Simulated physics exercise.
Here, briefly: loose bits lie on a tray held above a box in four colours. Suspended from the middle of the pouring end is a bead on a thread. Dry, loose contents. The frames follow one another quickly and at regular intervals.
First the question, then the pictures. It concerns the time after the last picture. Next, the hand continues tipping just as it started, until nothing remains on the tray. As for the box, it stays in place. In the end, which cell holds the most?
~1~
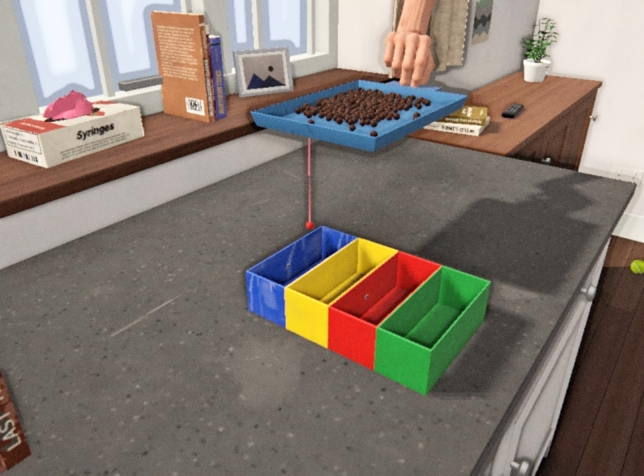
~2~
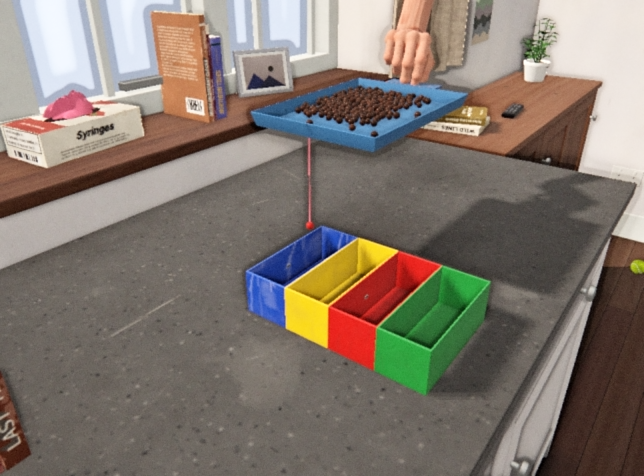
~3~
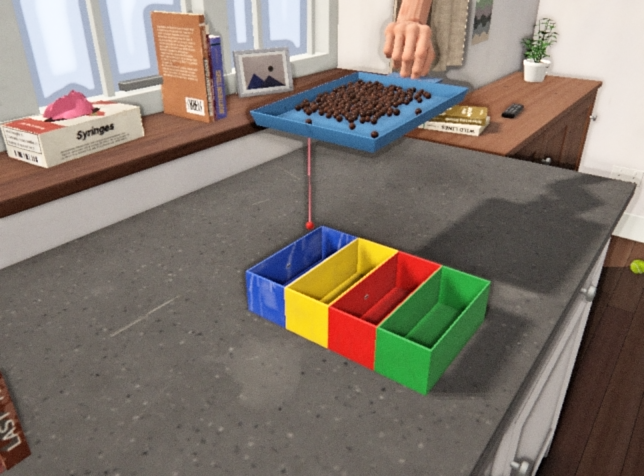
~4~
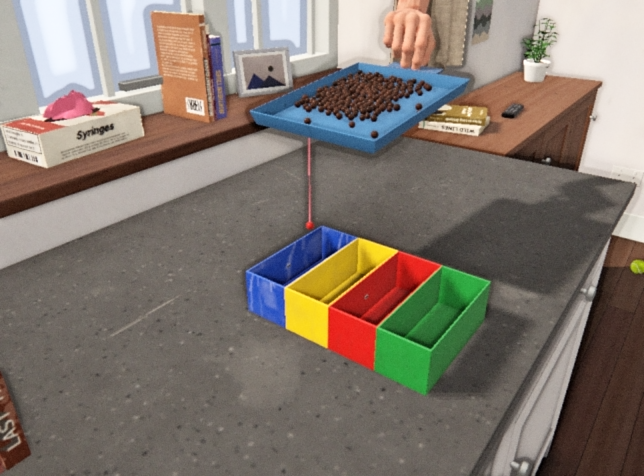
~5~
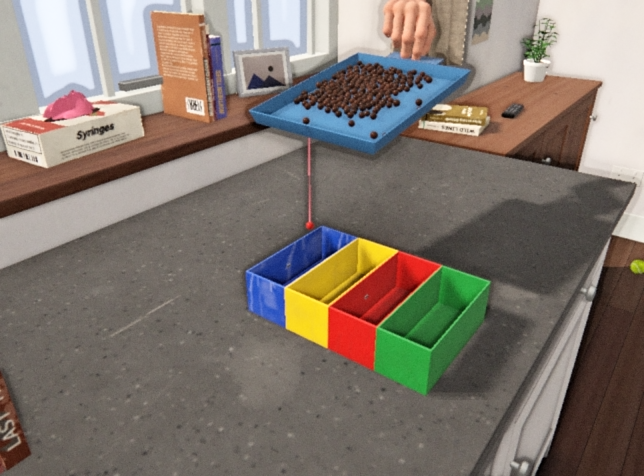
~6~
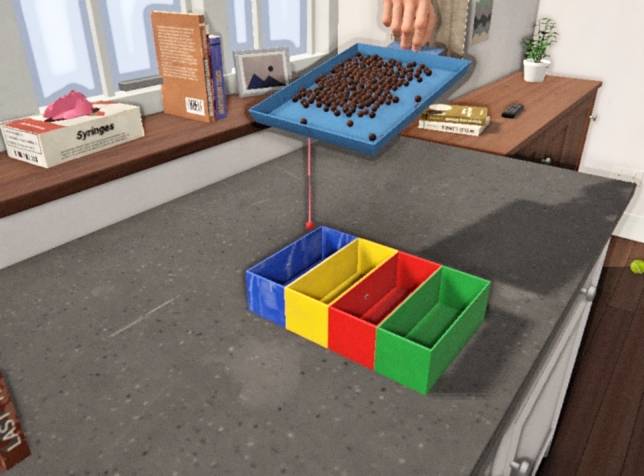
The yellow cell holds the most.
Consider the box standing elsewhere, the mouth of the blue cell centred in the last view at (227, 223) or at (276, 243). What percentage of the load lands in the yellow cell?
In order, 10 % and 30 %.
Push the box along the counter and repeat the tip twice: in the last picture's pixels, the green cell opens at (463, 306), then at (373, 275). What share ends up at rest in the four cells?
80 and 90 in a hundred, in turn.
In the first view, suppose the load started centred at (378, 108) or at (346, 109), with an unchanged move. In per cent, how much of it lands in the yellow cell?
Try 1: 50 %; try 2: 50 %.
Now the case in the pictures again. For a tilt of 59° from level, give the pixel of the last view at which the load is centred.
Around (331, 127).
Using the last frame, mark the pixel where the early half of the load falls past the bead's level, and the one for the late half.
(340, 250) for the early half, (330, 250) for the late half.
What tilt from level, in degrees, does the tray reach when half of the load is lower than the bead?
I'd say close to 85 degrees.
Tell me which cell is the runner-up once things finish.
Number two is the blue cell.
Soon after the last picture, tray tipped steeply; most on the tray; a small part in the yellow cell; a stray few in the red cell; a stray few in the blue cell; a stray few in the green cell; a small part falling or outside the box.
A little later, tray tipped right over; a stray few on the tray; about half in the yellow cell; about a quarter in the blue cell; a small part in the red cell; a stray few in the green cell; about a quarter falling or outside the box.
Later still, tray tipped past a quarter turn; about half in the yellow cell; about a quarter in the blue cell; a small part in the red cell; a stray few in the green cell; a small part falling or outside the box.
By the end, tray tipped past a quarter turn; about half in the yellow cell; about a quarter in the blue cell; a small part in the red cell; a stray few in the green cell; a small part outside the box.
